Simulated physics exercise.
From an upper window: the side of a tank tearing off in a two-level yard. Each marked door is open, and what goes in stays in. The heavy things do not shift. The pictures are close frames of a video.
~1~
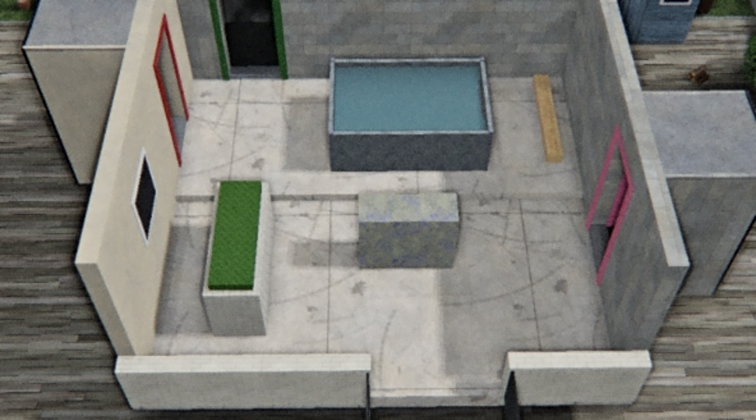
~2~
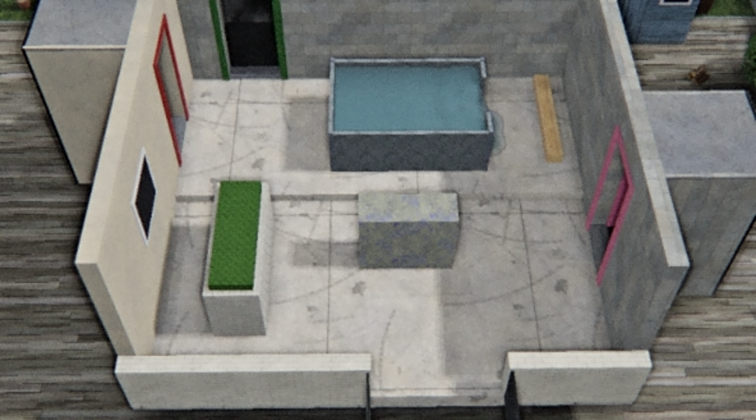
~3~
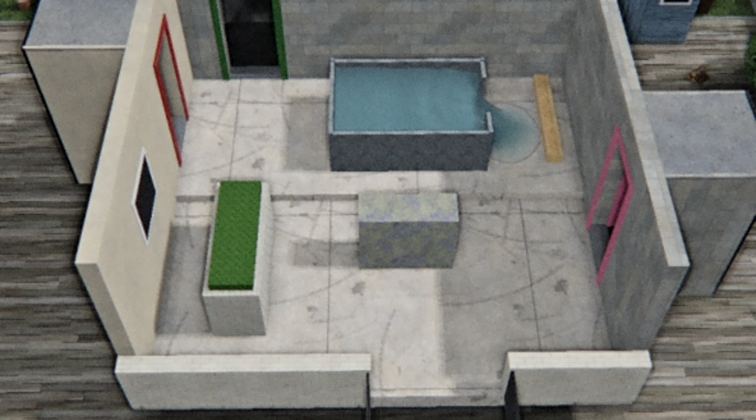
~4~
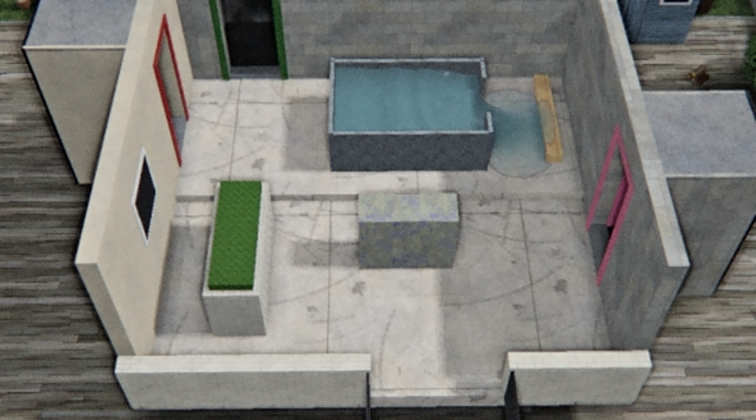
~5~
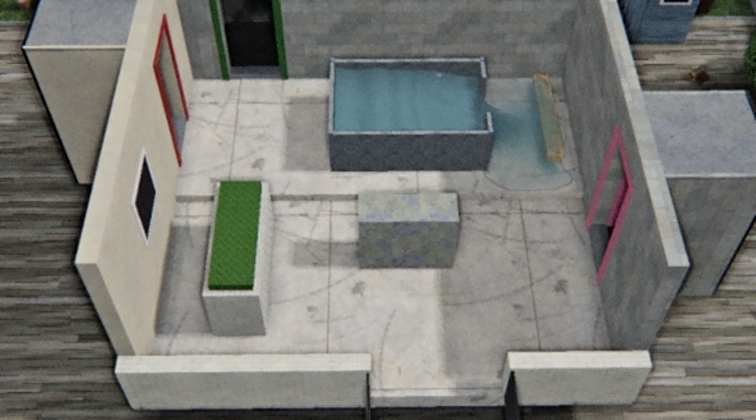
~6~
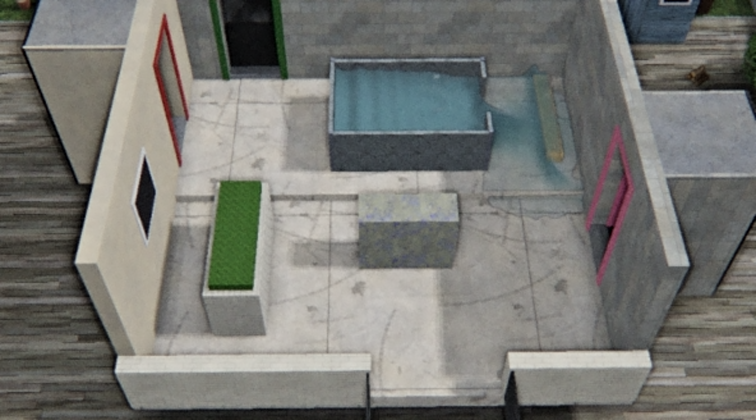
Water pours from the right side of an open tank and spreads around a wooden plank.
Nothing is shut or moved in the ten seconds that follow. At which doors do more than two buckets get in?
One by one: The green door holds within the limit; the red door holds within the limit; the pink door holds within the limit.
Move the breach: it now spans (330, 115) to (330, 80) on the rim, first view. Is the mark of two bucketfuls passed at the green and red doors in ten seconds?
My reading: The green door is over, the red door passes that mark.
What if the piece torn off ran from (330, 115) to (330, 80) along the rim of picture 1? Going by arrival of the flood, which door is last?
It is the pink one.
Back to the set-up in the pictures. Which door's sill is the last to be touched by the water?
The red one.
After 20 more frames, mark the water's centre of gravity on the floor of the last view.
At about (452, 165).
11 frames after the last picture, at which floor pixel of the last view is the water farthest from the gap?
At about (607, 378).
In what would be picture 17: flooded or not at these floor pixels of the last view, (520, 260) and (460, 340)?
As listed: Flooded, clear.
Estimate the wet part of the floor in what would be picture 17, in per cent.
Close to 25 %.
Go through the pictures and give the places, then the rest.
The open tank at (409, 99) is whole and still, in the first frame.
Water pours out at (481, 119) and has run to a hidden place, in the second frame.
The front is at (530, 121), out from the gap at (481, 121), in the third frame.
The front is at (534, 101), out from the gap at (481, 121), in the fourth frame.
Water pours out at (481, 121) and has run to (566, 179), in the fifth frame.
Water pours out at (481, 121) and has run to (583, 206), in the sixth frame.
A moment on, water covers 15 % of the floor; the green door not reached, the red door not reached, the pink door wet at the sill, nothing in.
Next, water covers 25 % of the floor; the green door not reached, the red door not reached, the pink door wet at the sill, nothing in.
Then, water covers 45 % of the floor; the green door wet at the sill, nothing in, the red door not reached, the pink door wet at the sill, nothing in.
Later, water covers 80 % of the floor; the green door wet at the sill, nothing in, the red door wet at the sill, nothing in, the pink door wet at the sill, nothing in.
In the end, water covers 85 % of the floor; the green door wet at the sill, nothing in, the red door wet at the sill, nothing in, the pink door wet at the sill, nothing in.
